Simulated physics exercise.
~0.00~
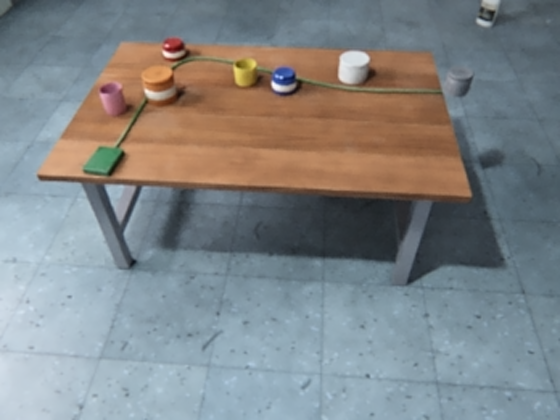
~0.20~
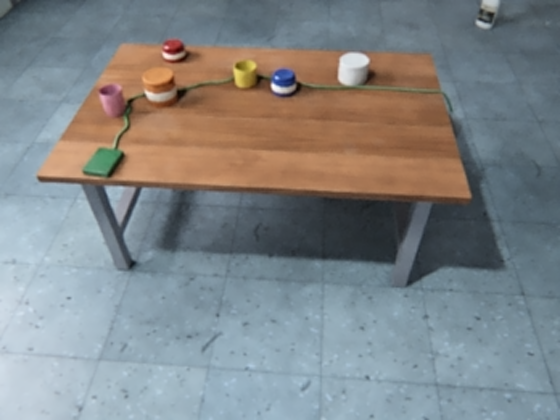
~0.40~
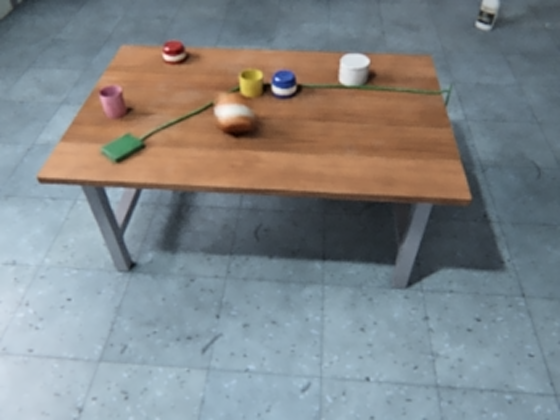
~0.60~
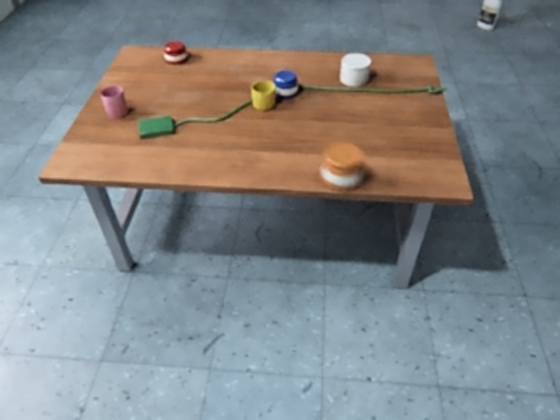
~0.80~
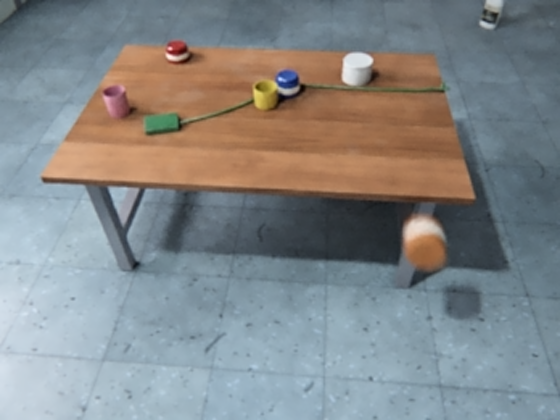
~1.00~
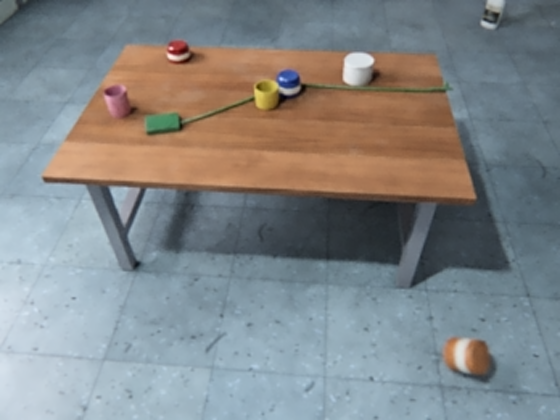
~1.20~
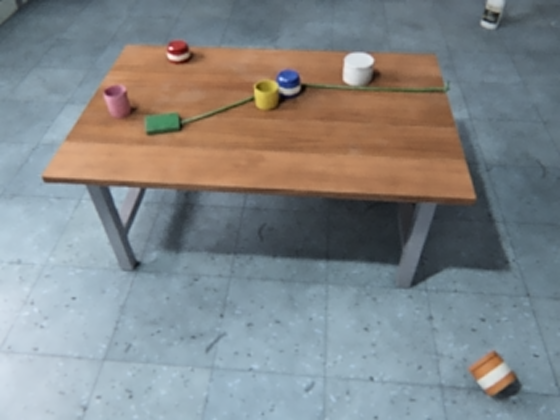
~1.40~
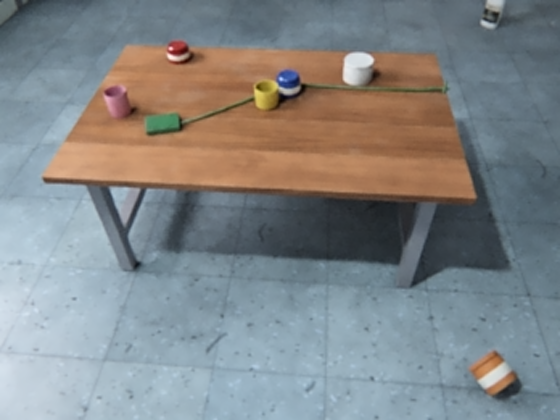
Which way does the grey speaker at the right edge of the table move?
The grey speaker moves down, dropping past the right edge of the table and out of sight.
